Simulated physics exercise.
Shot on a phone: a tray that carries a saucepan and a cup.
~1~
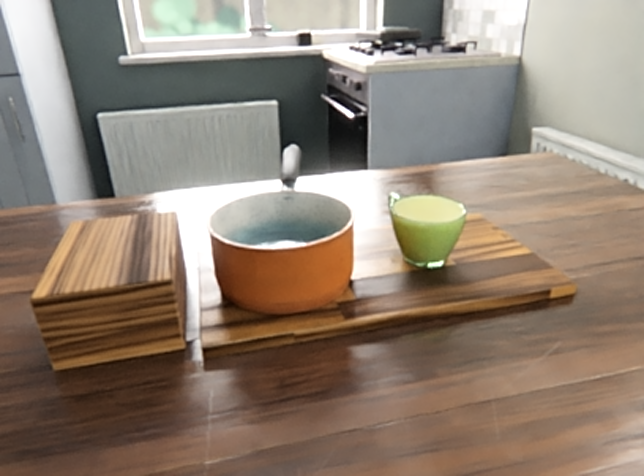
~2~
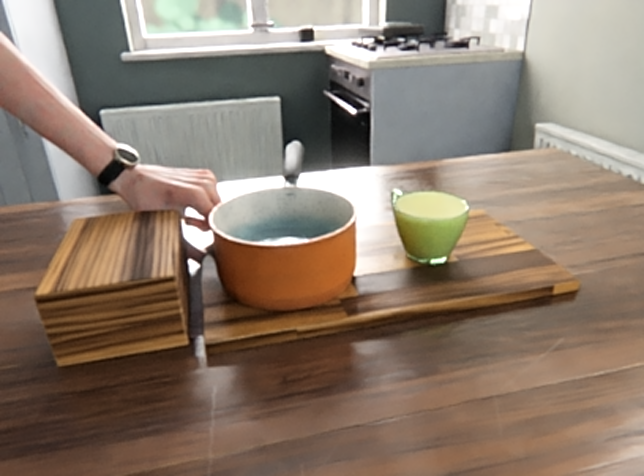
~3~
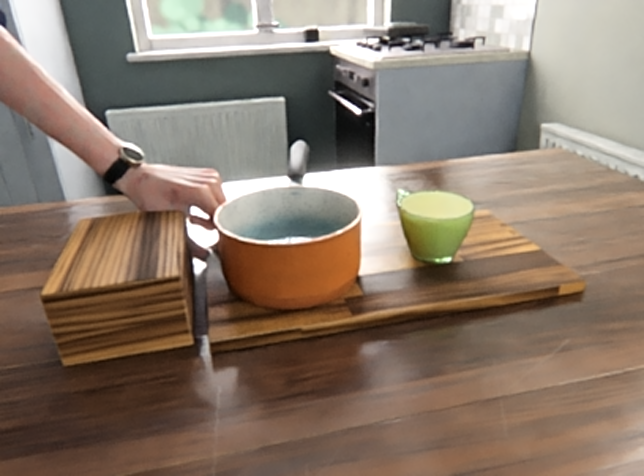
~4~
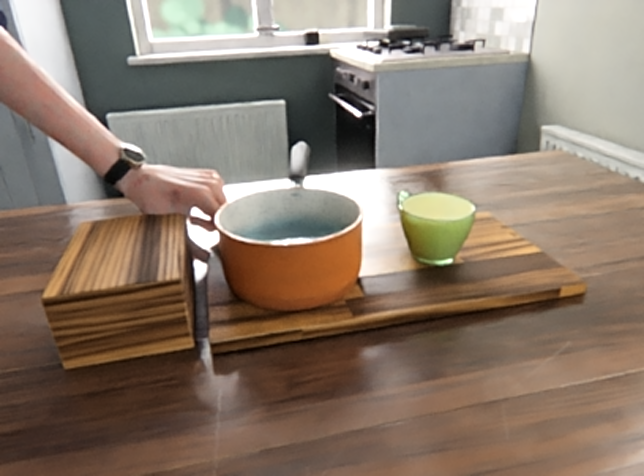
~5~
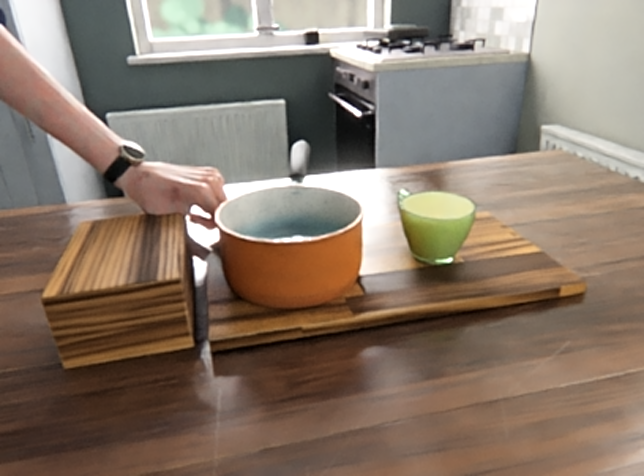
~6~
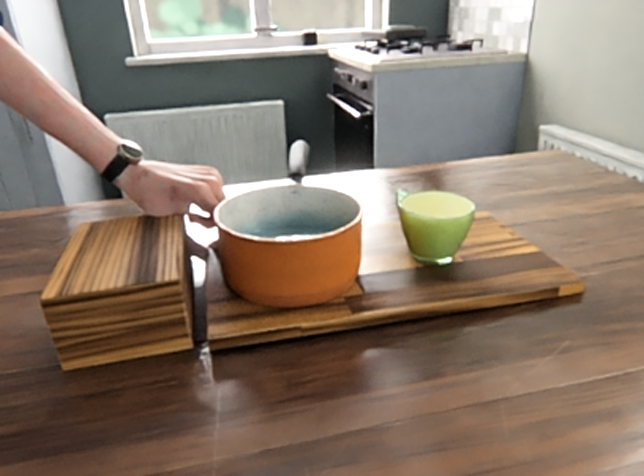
In this clip, an orange saucepan and a green cup sit on a wooden board beside a striped wooden block; a hand reaches in from the left, grips the board's left end, and raises it very slightly.
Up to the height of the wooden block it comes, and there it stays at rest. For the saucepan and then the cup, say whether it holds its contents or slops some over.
Saucepan holds everything, cup slops some over.
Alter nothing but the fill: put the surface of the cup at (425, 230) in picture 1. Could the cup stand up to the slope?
I'd bet it comes through fine.
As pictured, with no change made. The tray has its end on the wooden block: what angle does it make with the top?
Roughly 13°.
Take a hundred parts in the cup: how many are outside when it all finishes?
About 16 %.
Shortly, the tray slopes by about 7°; saucepan, none is lost; cup, it has lost some.
Then, the tray slopes by about 14°; saucepan, none is lost; cup, it has lost some.
At the finish, the tray slopes by about 13°, resting on the wooden block; saucepan, none is lost; cup, it has lost some.
